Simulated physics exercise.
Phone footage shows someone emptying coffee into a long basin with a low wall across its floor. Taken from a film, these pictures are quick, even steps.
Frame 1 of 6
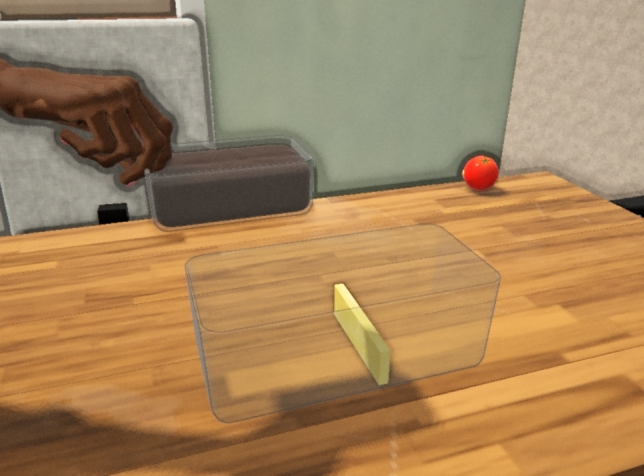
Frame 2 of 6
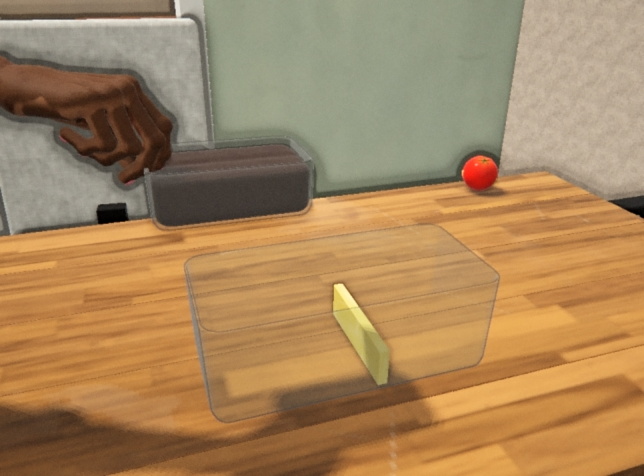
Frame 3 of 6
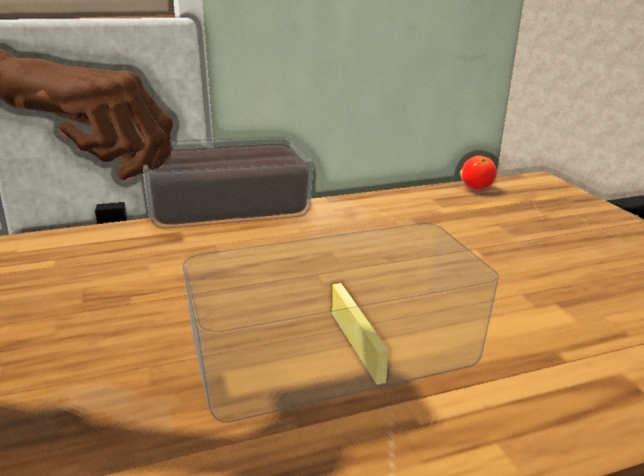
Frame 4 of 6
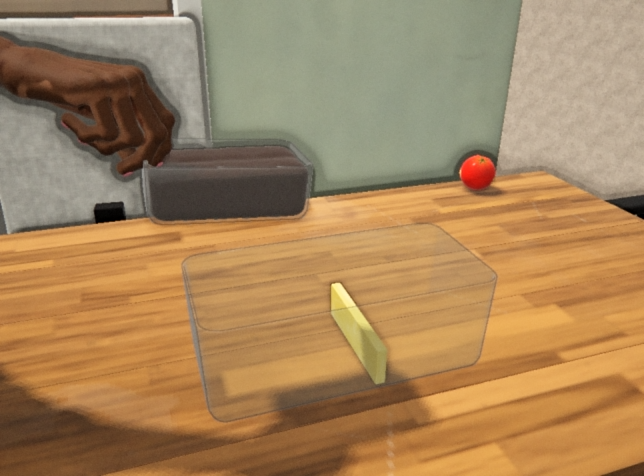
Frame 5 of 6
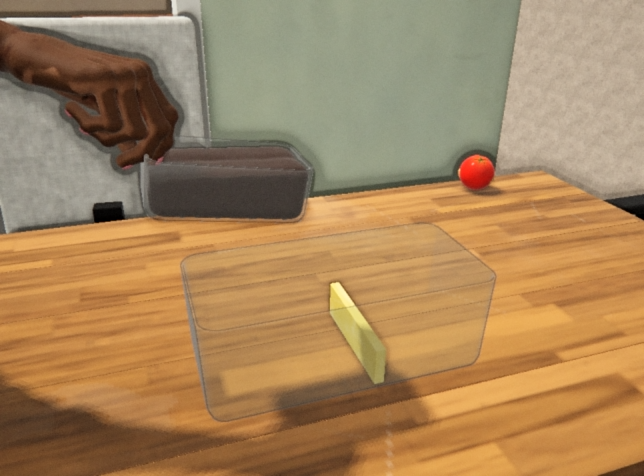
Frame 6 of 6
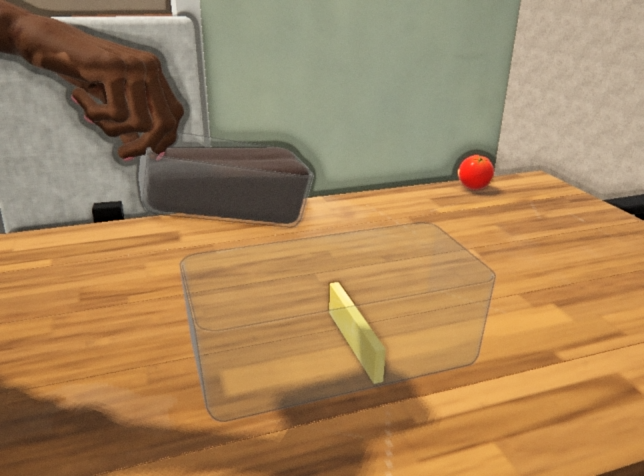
A brown hand at the left tilted a dark container down to the right behind a clear, long basin with a pale low wall inside, while a red ball stayed on the wooden table.
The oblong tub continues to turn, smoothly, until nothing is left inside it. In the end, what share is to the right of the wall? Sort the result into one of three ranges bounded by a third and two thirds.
It falls in the middle range, a third to two thirds.
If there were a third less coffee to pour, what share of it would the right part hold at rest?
Near 10 in a hundred.
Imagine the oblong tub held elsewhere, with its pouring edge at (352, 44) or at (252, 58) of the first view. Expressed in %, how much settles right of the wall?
Close to 75 % for the first start and close to 5 % for the second.
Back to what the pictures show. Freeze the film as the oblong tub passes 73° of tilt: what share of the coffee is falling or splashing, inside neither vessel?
40 %.
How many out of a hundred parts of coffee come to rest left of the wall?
Some 55 parts in a hundred.
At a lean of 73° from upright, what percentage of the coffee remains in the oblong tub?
It still holds around 20 per cent there.
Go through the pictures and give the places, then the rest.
Tilt 0°; pouring edge (302, 149); surface from (148, 169) to (299, 154); the long basin's rim runs from (193, 294) to (468, 250); the wall's top is at (360, 316), in the first picture.
Tilt 1°; pouring edge (302, 149); surface from (147, 168) to (298, 154), in the second picture.
Tilt 2°; pouring edge (301, 151); surface from (146, 167) to (298, 155), in the third picture.
Tilt 5°; pouring edge (301, 154); surface from (146, 165) to (297, 155), in the fourth picture.
Tilt 9°; pouring edge (301, 159); surface from (145, 164) to (297, 156), in the fifth picture.
Tilt 14°; pouring edge (301, 165); surface from (145, 163) to (299, 159); 1 per cent is over the edge, in the sixth picture.
A moment on, the tilt is 73° and 21 per cent is still to pour, 17 is left of the wall and 21 right of it.
Next, the tilt is 105° and 4 per cent is still to pour, 49 is left of the wall and 44 right of it.
Then the tilt is 108° and 0 per cent is still to pour, 55 is left of the wall and 44 right of it.
Later the tilt is 108° and 0 per cent is still to pour, 55 is left of the wall and 44 right of it.
At rest 55 per cent lies left of the wall, 44 right of it and 1 outside.
